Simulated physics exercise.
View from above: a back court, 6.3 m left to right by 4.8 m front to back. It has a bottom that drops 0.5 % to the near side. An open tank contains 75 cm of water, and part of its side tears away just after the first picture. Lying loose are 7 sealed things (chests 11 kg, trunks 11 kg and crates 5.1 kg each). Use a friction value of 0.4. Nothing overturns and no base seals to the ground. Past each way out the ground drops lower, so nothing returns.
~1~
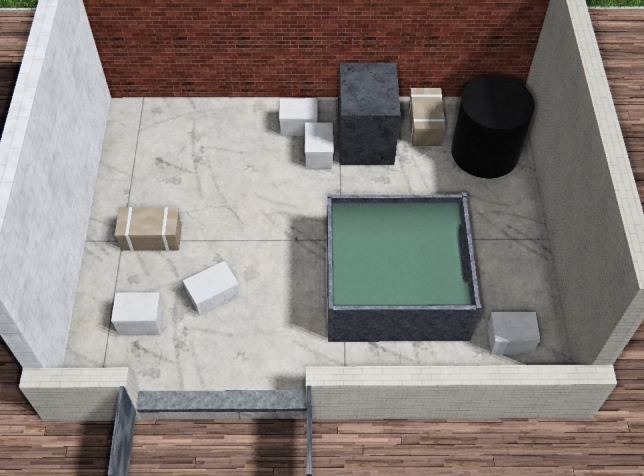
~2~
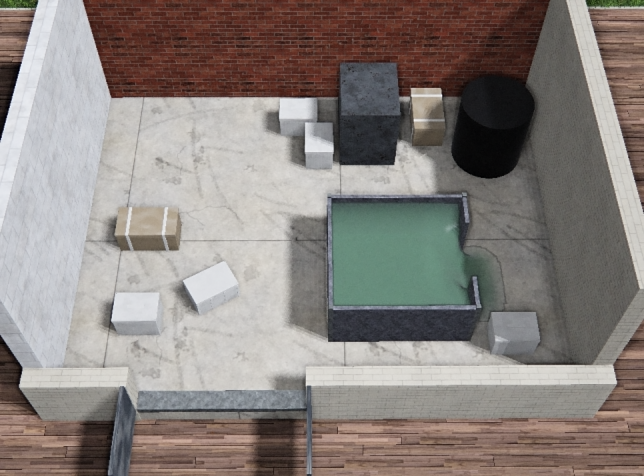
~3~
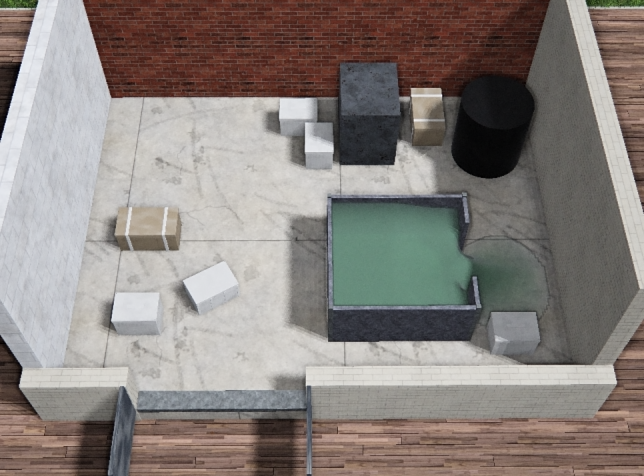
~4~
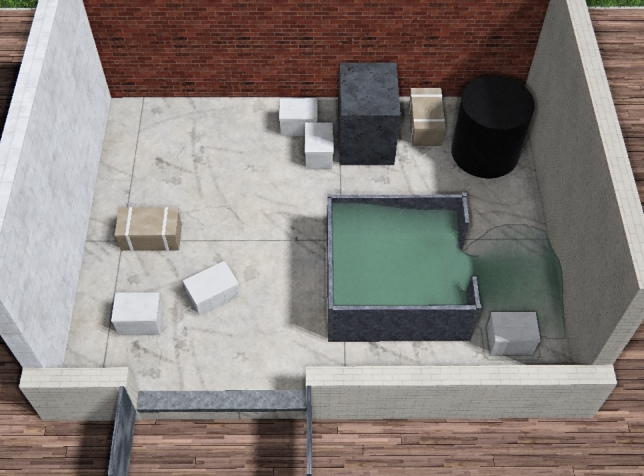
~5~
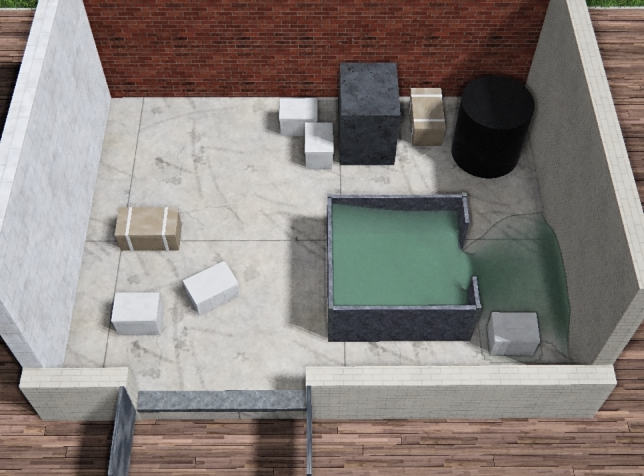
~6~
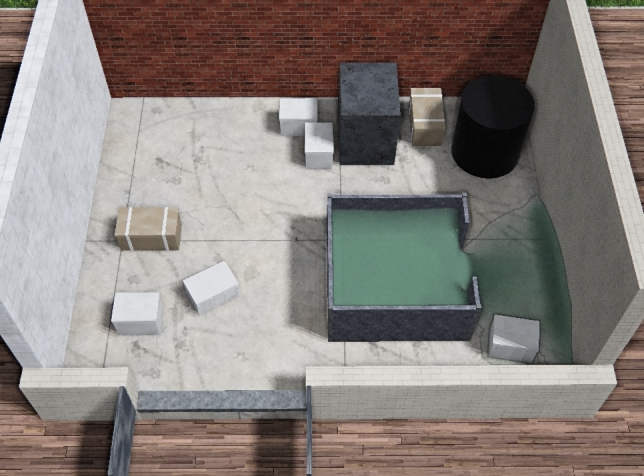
Green water pours through a gap that opens in the right side of a dark open tank in a walled back court, seen from above by a still camera. White and grey boxes, two tan strapped ones, a tall dark block and a black cylinder stand around the pale floor. The water spreads to the right-hand wall and along it, and the grey box near the tank shifts slightly.
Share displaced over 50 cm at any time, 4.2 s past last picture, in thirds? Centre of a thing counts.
Lowest of the three bands.
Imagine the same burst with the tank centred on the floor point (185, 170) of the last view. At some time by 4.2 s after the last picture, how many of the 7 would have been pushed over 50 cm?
That gives 3 of them.
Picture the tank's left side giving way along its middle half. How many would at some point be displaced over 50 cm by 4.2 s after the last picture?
Result: 3.
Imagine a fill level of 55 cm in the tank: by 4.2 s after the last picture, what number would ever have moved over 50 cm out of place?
Count: 1.
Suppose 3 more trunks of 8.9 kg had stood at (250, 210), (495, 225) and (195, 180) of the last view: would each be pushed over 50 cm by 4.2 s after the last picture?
In turn: Over, more, short of it.
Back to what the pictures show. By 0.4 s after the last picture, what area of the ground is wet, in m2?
Wet area: Approx. 6.0 m2.
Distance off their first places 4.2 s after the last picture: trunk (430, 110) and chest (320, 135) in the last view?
In that order: 40 cm, 0 cm.
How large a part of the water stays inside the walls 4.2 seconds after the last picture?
Still held: Near 96 %.
Then, 0.4 s after the last picture 0 of 7 are over 50 cm from their spots; 0 afloat.
Then, 1.5 s after the last picture 0 of 7 are over 50 cm from their spots; 1 afloat.
Then, 2.8 s after the last picture 0 of 7 are over 50 cm from their spots; 2 afloat.
Then, 4.2 s after the last picture 1 of 7 are over 50 cm from their spots, and 1 have been at some point; 4 afloat.
